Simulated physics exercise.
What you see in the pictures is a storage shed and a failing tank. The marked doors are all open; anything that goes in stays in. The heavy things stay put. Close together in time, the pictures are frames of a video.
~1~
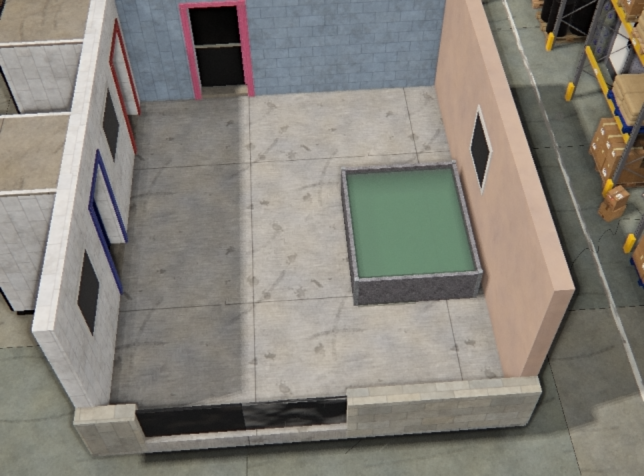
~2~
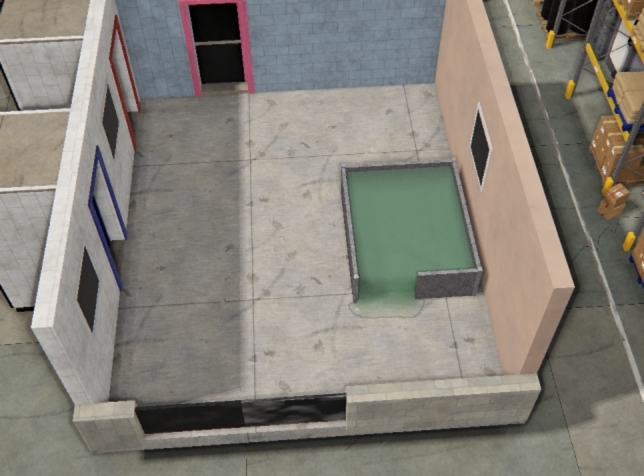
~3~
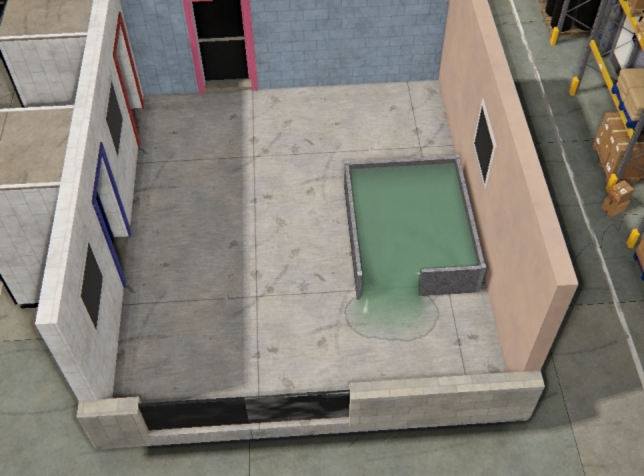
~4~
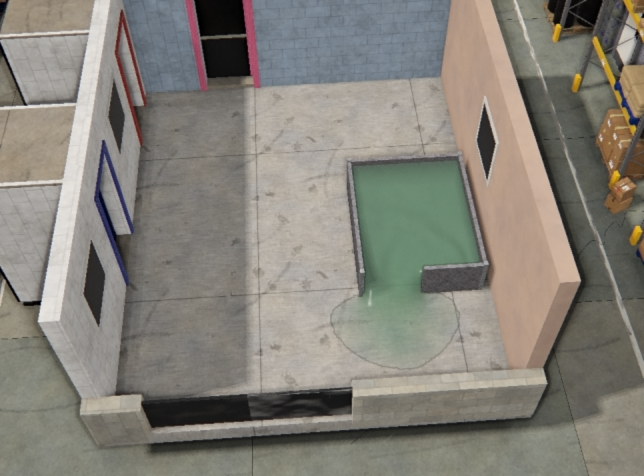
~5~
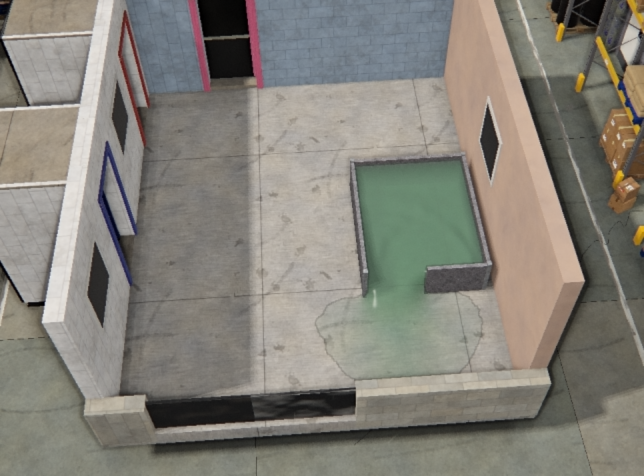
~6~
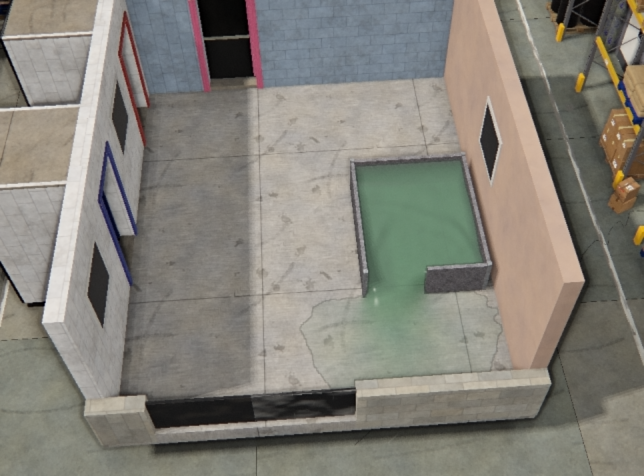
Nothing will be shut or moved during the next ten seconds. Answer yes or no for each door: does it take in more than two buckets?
Blue door: Yes; pink door: No; red door: No.
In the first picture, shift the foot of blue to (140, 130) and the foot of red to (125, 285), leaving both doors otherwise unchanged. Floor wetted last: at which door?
The door marked pink.
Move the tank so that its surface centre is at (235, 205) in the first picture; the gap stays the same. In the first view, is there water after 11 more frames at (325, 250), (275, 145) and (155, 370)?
As listed: Not flooded, dry, wet.
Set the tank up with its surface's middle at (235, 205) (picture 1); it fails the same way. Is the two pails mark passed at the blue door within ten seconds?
Going door by door, the blue door misses the mark.
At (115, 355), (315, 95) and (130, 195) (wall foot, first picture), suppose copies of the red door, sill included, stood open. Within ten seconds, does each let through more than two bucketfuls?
Taken in sequence, they go: Exceeded, not exceeded, not exceeded.
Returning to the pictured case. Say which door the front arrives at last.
Answer: The pink one.
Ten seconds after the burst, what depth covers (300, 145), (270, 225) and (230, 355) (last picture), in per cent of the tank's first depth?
4, 4 and 8 per cent, roughly.
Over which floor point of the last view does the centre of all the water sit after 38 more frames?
Roughly (333, 283).
A moment on, water covers 15 % of the floor; the blue door not reached, the pink door not reached, the red door not reached.
Next, water covers 20 % of the floor; the blue door not reached, the pink door not reached, the red door not reached.
Then, water covers 35 % of the floor; the blue door wet at the sill, nothing in, the pink door not reached, the red door not reached.
Later, water covers 60 % of the floor; the blue door under two buckets in, the pink door not reached, the red door wet at the sill, nothing in.
In the end, water covers 90 % of the floor; the blue door over two buckets in, the pink door under two buckets in, the red door under two buckets in.
